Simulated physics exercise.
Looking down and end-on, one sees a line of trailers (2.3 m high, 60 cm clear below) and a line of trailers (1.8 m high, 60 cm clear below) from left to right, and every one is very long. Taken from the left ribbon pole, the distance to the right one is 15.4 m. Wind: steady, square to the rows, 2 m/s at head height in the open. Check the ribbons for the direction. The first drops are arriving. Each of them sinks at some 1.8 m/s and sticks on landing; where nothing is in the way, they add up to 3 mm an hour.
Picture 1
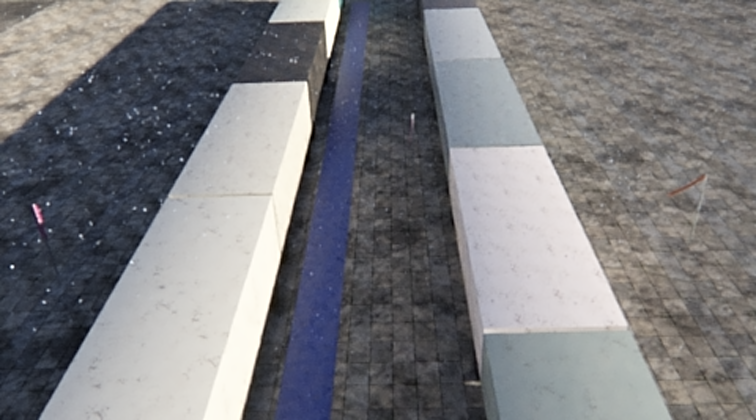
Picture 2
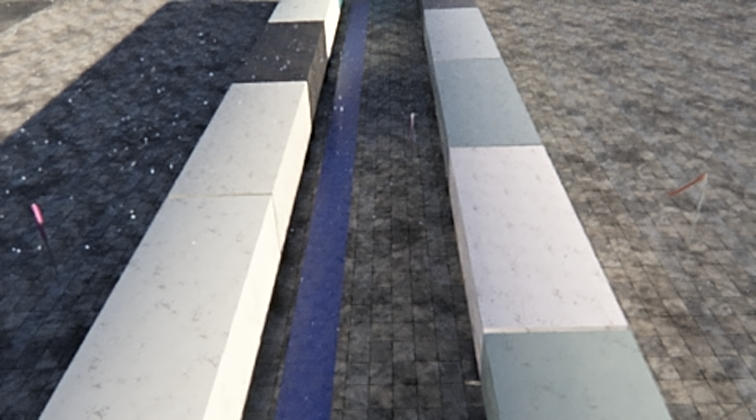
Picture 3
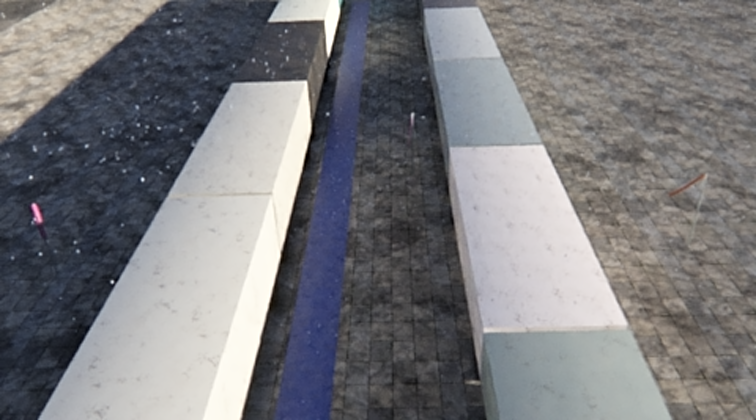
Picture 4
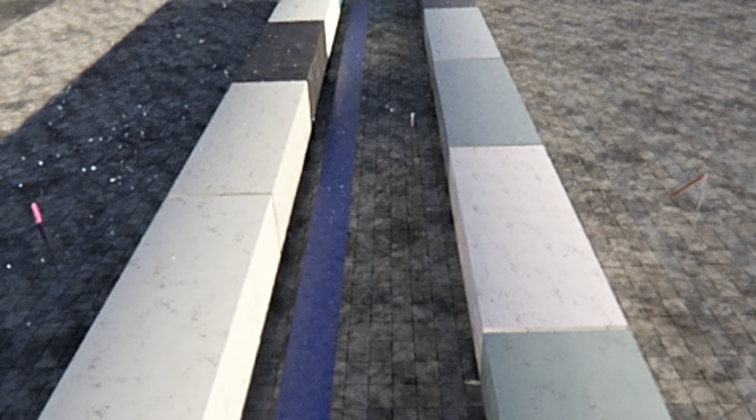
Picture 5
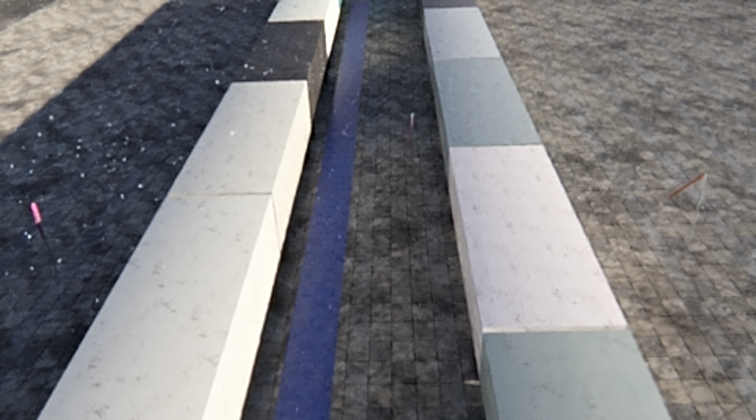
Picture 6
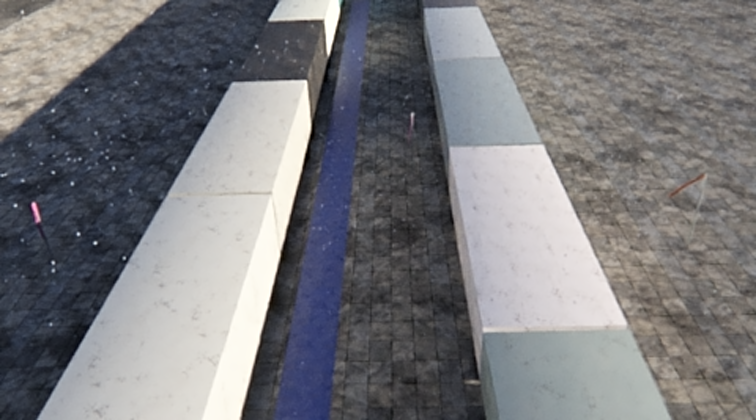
Two long rows of pale and dark blocks standing still on grey paving, small white flecks shifting between thin ribbon markers.
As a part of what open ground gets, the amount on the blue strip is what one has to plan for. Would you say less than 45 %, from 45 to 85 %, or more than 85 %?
I would say more than 85 %.
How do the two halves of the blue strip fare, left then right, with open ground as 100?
Left about 115 %, right about 110 %.
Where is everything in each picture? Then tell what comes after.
The left ribbon ends at (45, 238), hanging almost straight, in the first picture.
The right ribbon ends at (669, 195), leaning 55 degrees to the left and the blue one passes (326, 250), in the second picture.
Above the rows the drops slant 55 degrees from upright, towards the left and the top of the left line of trailers crosses (243, 143), in the third picture.
The left ribbon ends at (44, 238), hanging almost straight and the blue one passes (333, 200), in the fourth picture.
The right ribbon ends at (669, 196), leaning 55 degrees to the left and above the rows the drops slant 55 degrees from upright, towards the left, in the fifth picture.
The top of the left line of trailers crosses (242, 142), in the sixth picture.
In 10 minutes the blue strip collects 0.6 mm against 0.5 mm in the open.
In 30 minutes the blue strip collects 1.7 mm against 1.5 mm in the open.
In 60 minutes the blue strip collects 3.3 mm against 3.0 mm in the open, so the blue strip has 111 % of the open amount; the left half of it has 113 %, the right half 109 %.
